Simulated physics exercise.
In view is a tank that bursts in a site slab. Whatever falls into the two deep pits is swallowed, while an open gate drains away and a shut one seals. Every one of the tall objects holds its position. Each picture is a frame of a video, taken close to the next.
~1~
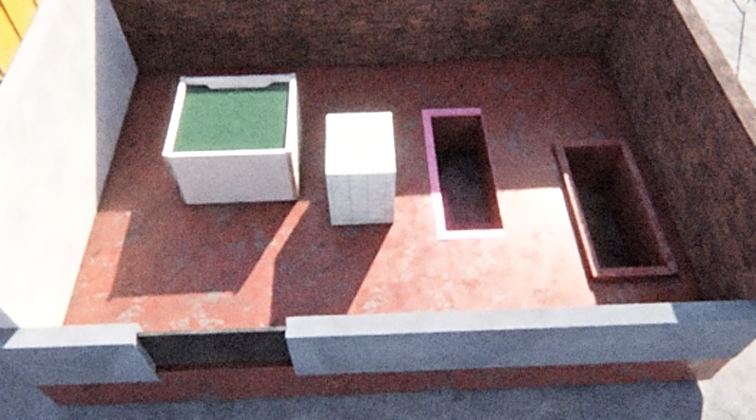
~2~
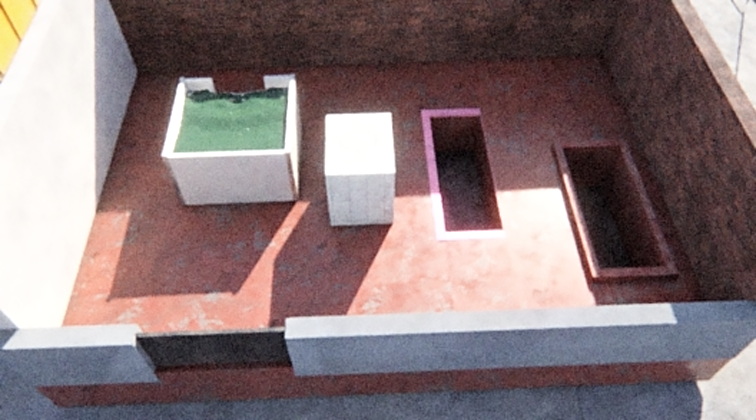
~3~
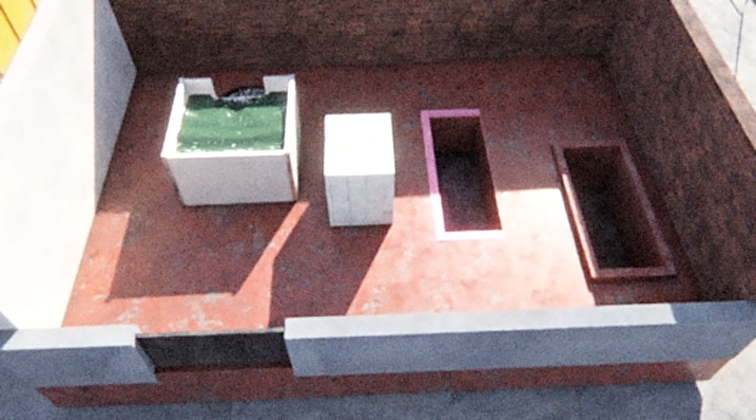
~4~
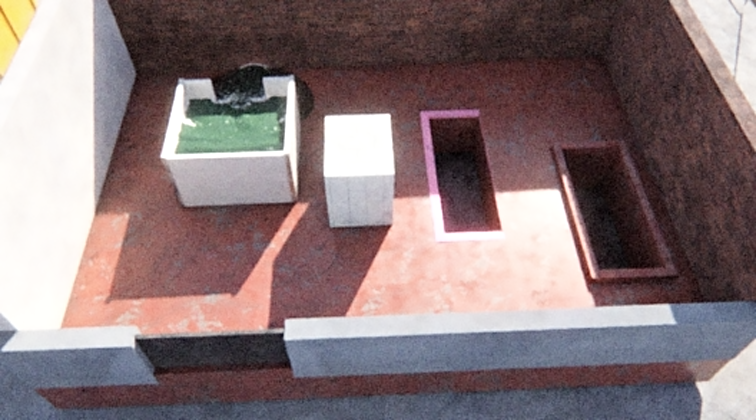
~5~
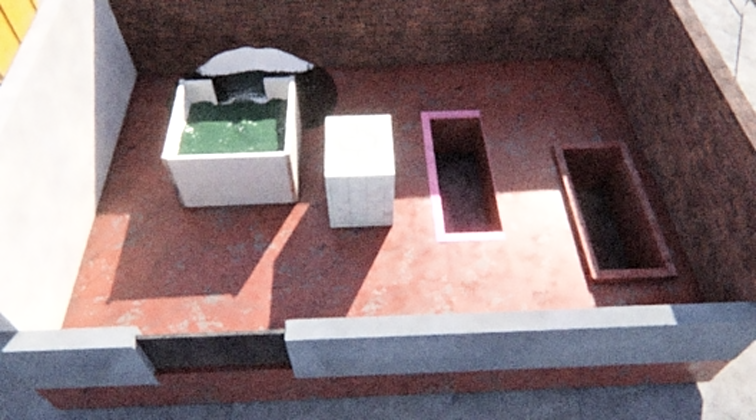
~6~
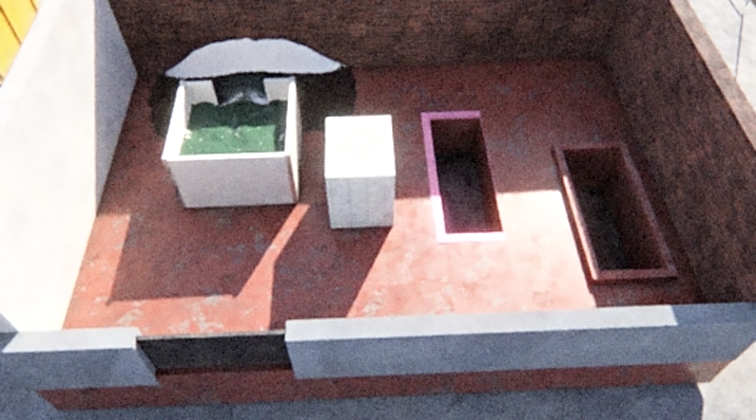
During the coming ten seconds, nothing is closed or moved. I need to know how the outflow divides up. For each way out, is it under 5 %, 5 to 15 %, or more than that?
In order: The gate will capture a light share below five per cent; the pink pit will capture a heavy share beyond fifteen per cent; the red pit will capture a light share below five per cent.
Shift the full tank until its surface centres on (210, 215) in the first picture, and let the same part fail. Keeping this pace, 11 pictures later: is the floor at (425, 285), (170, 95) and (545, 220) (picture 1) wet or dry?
Taking them as they were asked, they come out bone dry, soaked, bone dry.
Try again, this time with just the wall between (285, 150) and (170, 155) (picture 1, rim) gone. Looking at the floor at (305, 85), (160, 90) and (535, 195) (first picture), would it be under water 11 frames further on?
Taking them in order, I'd say not reached, not reached and not reached.
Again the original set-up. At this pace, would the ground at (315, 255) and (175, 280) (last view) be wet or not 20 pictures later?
Taking them as listed, one is left untouched and the next is inundated.
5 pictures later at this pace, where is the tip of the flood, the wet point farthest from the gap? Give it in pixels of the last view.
Somewhere near (470, 65).
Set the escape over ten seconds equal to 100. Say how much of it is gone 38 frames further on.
Share gone by then: About 45 %.
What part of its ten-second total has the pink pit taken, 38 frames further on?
My figure is 45 in a hundred.
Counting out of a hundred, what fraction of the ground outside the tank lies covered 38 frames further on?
Some 75 in a hundred.
A moment on, water covers 15 % of the floor; the gate 0 %, the pink pit 0 %, the red pit 0 %.
Next, water covers 35 % of the floor; the gate 0 %, the pink pit 1 %, the red pit 0 %.
Then, water covers 55 % of the floor; the gate 0 %, the pink pit 5 %, the red pit 0 %.
Later, water covers 75 % of the floor; the gate 0 %, the pink pit 10 %, the red pit 0 %.
In the end, water covers 95 % of the floor; the gate 0 %, the pink pit 23 %, the red pit 0 %.
